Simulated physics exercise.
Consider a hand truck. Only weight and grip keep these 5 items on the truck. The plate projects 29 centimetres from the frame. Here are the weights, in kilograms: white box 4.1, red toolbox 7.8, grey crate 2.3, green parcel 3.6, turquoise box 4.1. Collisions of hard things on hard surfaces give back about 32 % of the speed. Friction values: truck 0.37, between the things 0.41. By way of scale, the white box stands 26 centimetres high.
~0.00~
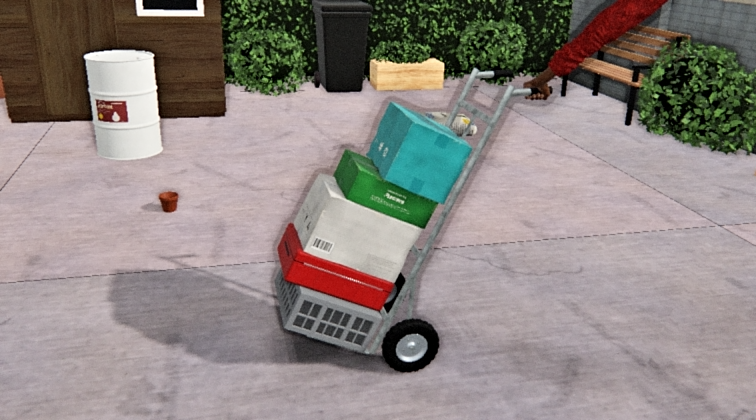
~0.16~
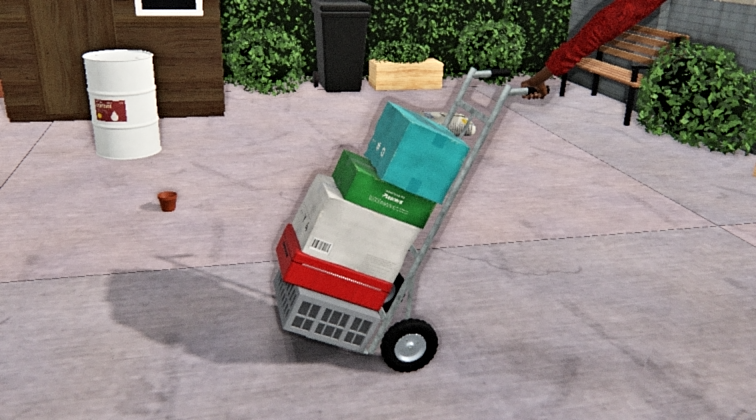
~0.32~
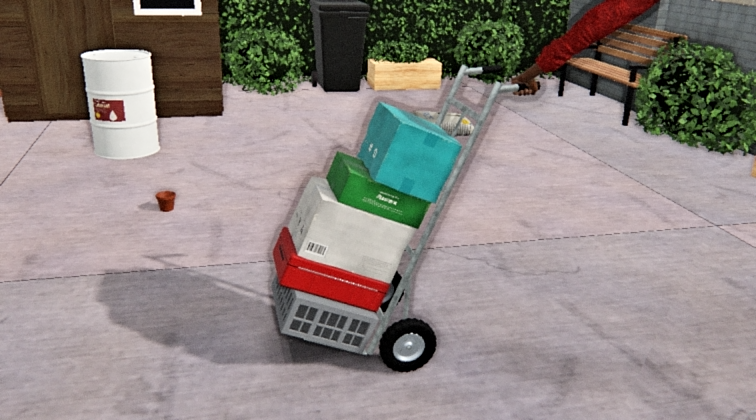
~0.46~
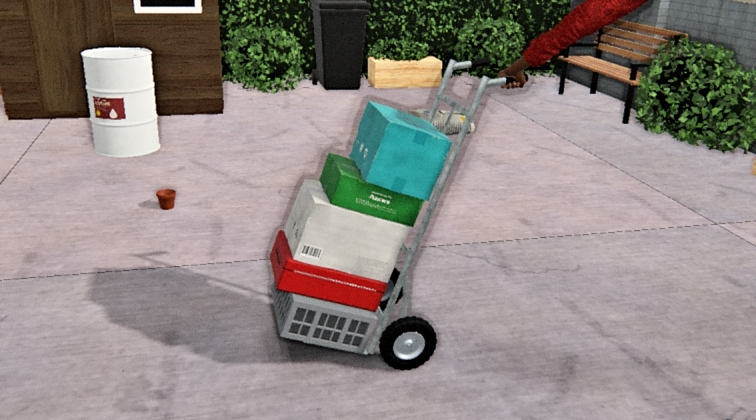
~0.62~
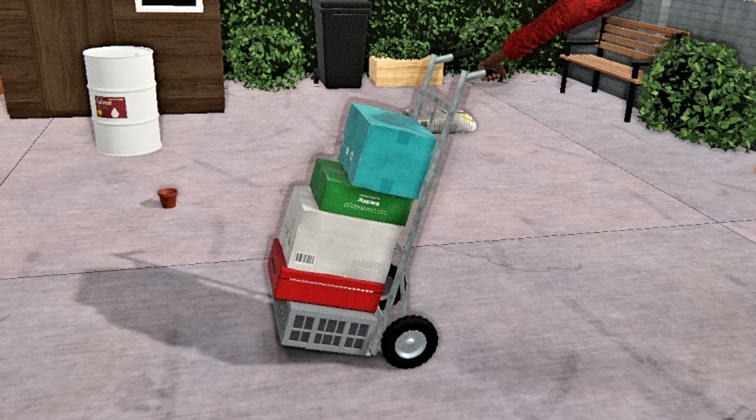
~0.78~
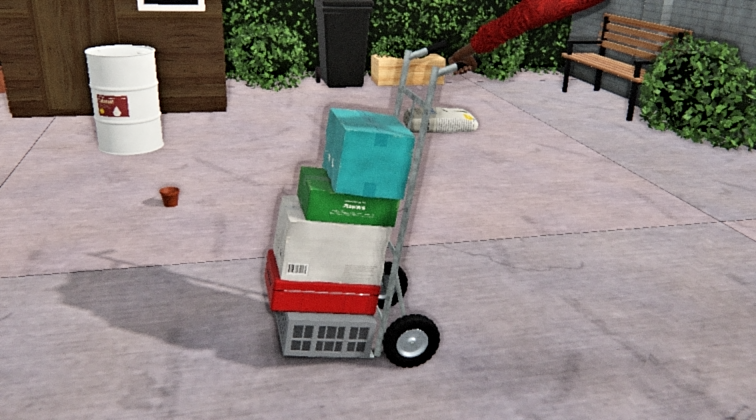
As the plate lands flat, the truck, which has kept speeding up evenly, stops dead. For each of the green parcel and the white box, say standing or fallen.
Green parcel: Standing, white box: Standing.
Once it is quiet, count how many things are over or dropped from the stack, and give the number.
That gives 0.
After 0.98 s, truck upright.
After 1.18 s, truck upright; green parcel 5° off its base near (312, 206); white box 5° off its base near (308, 251); turquoise box 5° off its base.
After 1.58 s, truck upright; green parcel 5° off its base near (314, 207); white box 5° off its base near (309, 251); turquoise box 5° off its base.
After 1.78 s, truck upright.
In the end (2.2 s), all 5 under 10 cm from the start. At the end, from the last picture's camera, green parcel near (327, 207), white box near (318, 251).
